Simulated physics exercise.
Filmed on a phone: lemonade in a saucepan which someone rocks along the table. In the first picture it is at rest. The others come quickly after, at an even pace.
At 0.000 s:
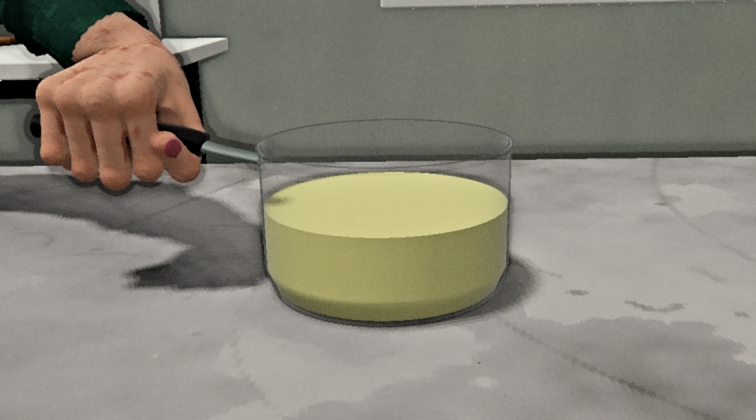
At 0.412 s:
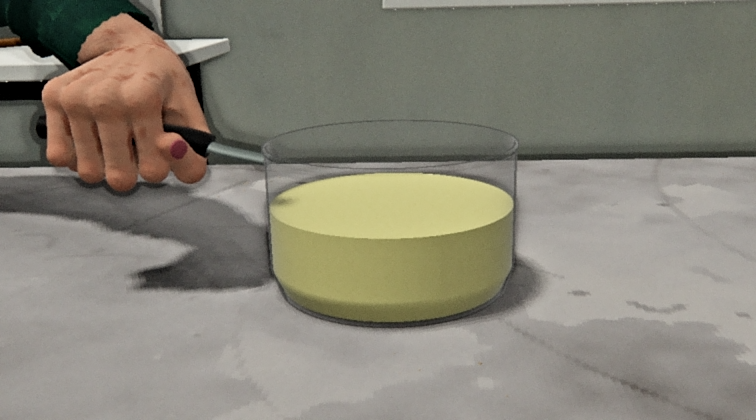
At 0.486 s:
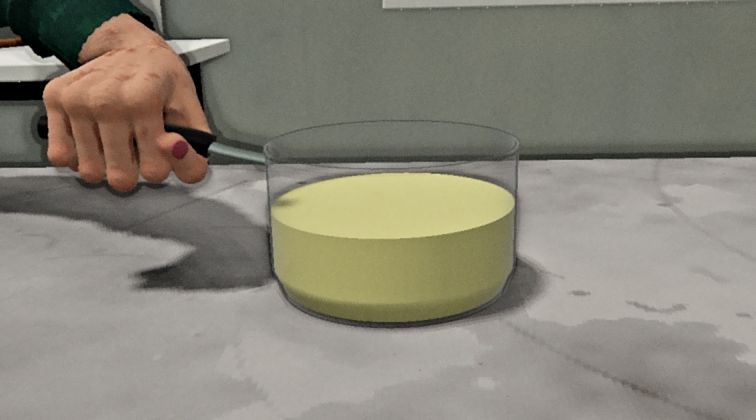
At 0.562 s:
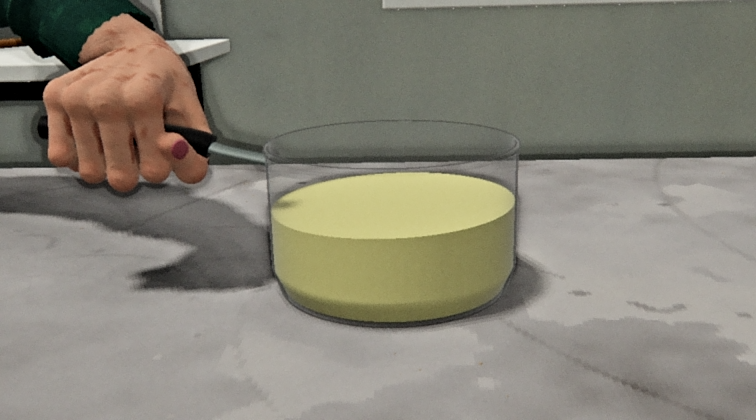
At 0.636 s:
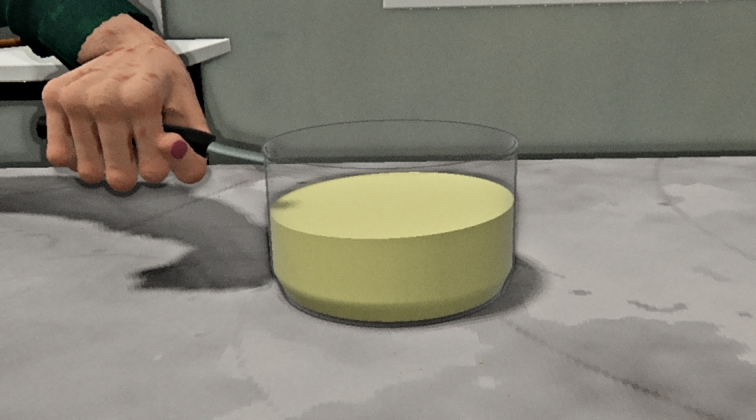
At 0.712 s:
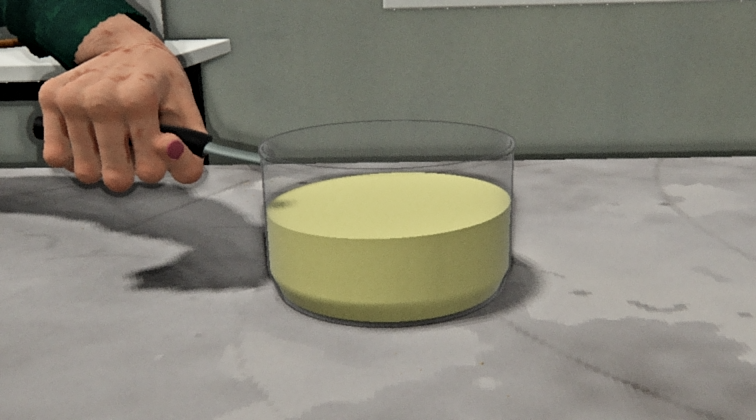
The clip shows a hand gripping the dark handle of a clear saucepan about half full of pale yellow lemonade on a grey table; the pan shifts very slightly right, then slightly back left, its surface staying about level.
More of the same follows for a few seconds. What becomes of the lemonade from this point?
The lemonade all stays inside.
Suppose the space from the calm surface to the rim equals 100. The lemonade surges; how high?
It peaks at roughly 10 %.
After 1.0 s, the highest wave so far stays far below the rim.
After 5.1 s, the highest wave so far stays far below the rim; nothing has left it.
